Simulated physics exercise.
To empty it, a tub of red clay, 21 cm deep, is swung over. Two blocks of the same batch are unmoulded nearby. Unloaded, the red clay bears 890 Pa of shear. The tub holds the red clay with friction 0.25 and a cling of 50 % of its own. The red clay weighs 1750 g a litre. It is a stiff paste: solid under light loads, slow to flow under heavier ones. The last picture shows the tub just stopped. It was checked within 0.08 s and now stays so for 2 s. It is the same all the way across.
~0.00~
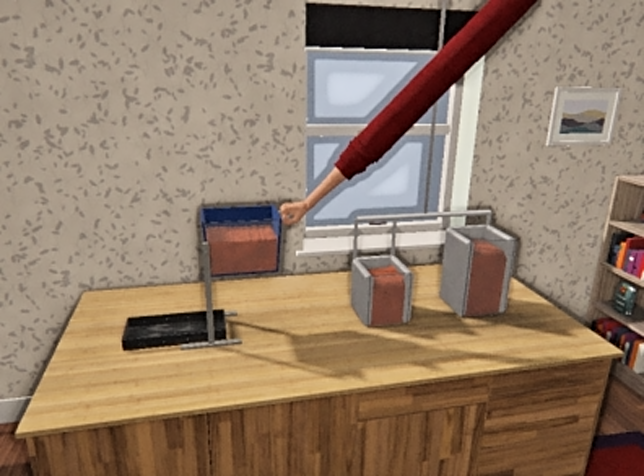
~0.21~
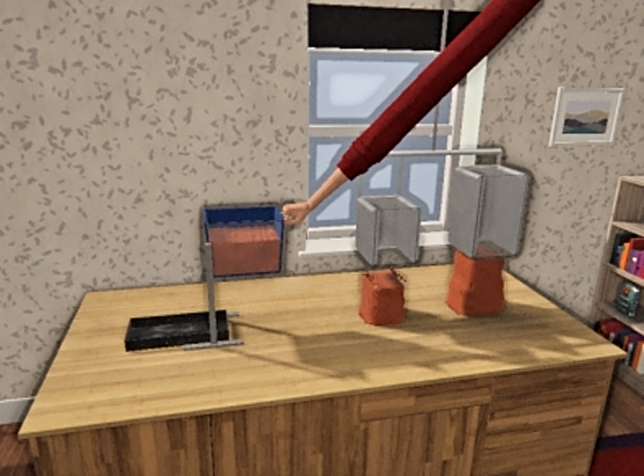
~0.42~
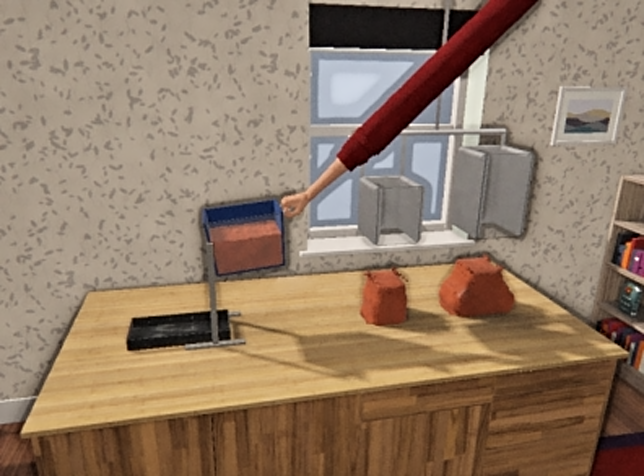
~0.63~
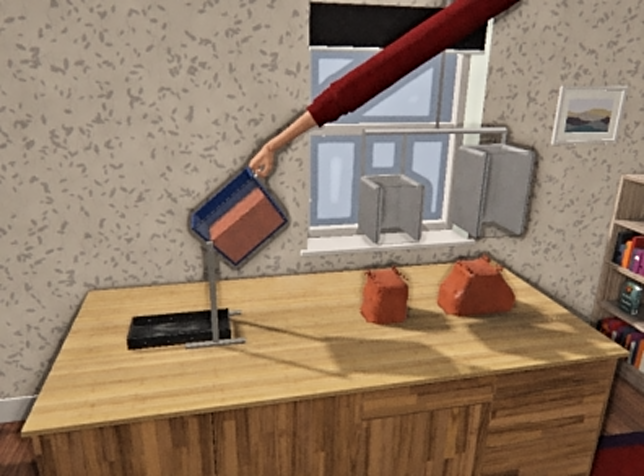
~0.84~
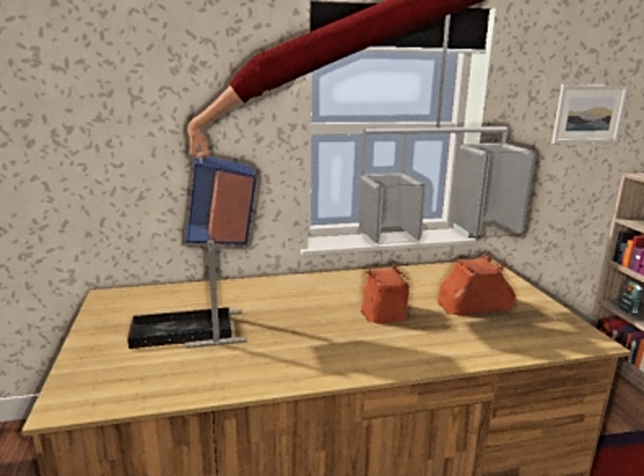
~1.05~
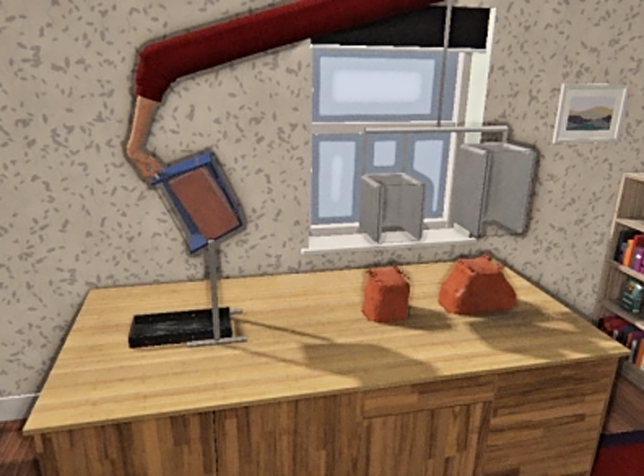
An arm tips a blue tub of red clay leftward after two unmoulded clay blocks slump.
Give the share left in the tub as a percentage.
It comes to some 0 %.
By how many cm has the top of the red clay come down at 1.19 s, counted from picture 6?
Roughly 12 cm.
By 1.19 s, the tub is at 113 degrees and holds 70 %.
By 1.36 s, the tub is at 113 degrees and holds 22 %.
By 1.53 s, the tub is at 113 degrees and holds 0 %.
By 1.70 s, the tub is at 113 degrees and holds 0 %.
By 3.05 s, at the end, the tub is at 113 degrees and holds 0 %.
